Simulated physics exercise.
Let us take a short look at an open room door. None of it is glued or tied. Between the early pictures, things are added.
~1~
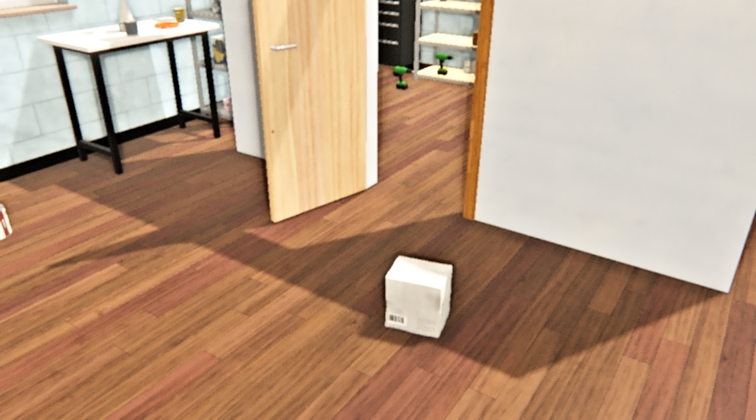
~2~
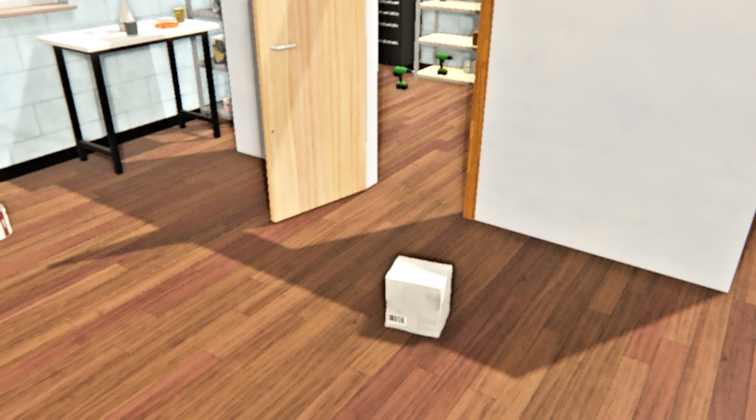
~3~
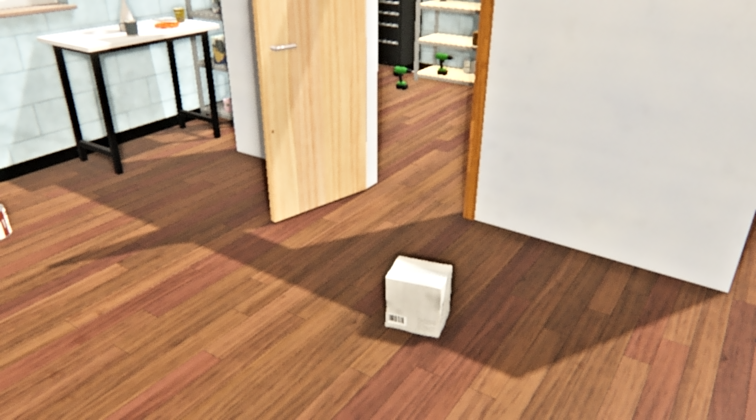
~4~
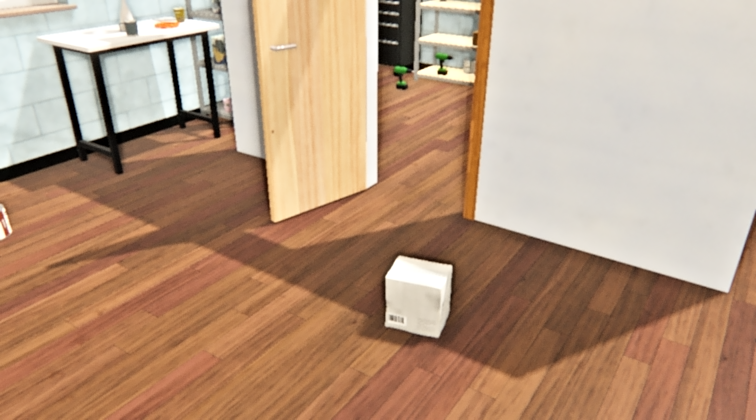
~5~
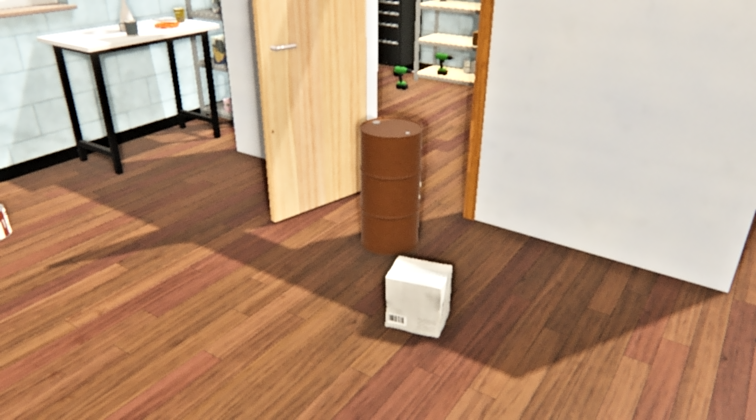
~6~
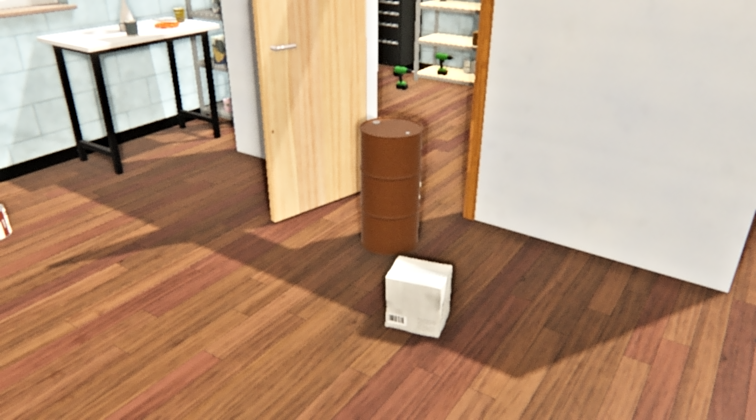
A pale wooden door stands wide open in a room with reddish-brown plank flooring, seen from a raised, fixed viewpoint. A white box sits on the floor in front of the doorway, with a white-topped, black-legged table at upper left and a pale wall at right. Nothing moves, but a brown drum abruptly appears behind the box, beside the door, and stays still.
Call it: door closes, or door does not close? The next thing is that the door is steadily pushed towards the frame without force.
Door does not close.
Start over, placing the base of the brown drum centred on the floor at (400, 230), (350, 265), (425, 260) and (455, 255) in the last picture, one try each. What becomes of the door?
It gets caught first, ends up closed second, ends up closed third and ends up closed fourth.
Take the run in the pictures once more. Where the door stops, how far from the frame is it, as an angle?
Around 55 degrees.
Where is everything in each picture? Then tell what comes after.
Door wide open and still; white box (418, 296), in the first frame.
Door wide open and still; white box (418, 296), in the second frame.
Door wide open and still; white box (418, 296), in the third frame.
Door wide open and still; white box (418, 296), in the fourth frame.
Door wide open and still; white box (418, 296), in the fifth frame.
Door wide open and still; brown drum (390, 187); white box (418, 296), in the sixth frame.
Then, 0.70 s on from there, open by 88°.
Then, 1.10 s on from there, open by 68°.
In the end, open by 57°; both unmoved. At the end, from the last picture's camera, brown drum near (394, 186).
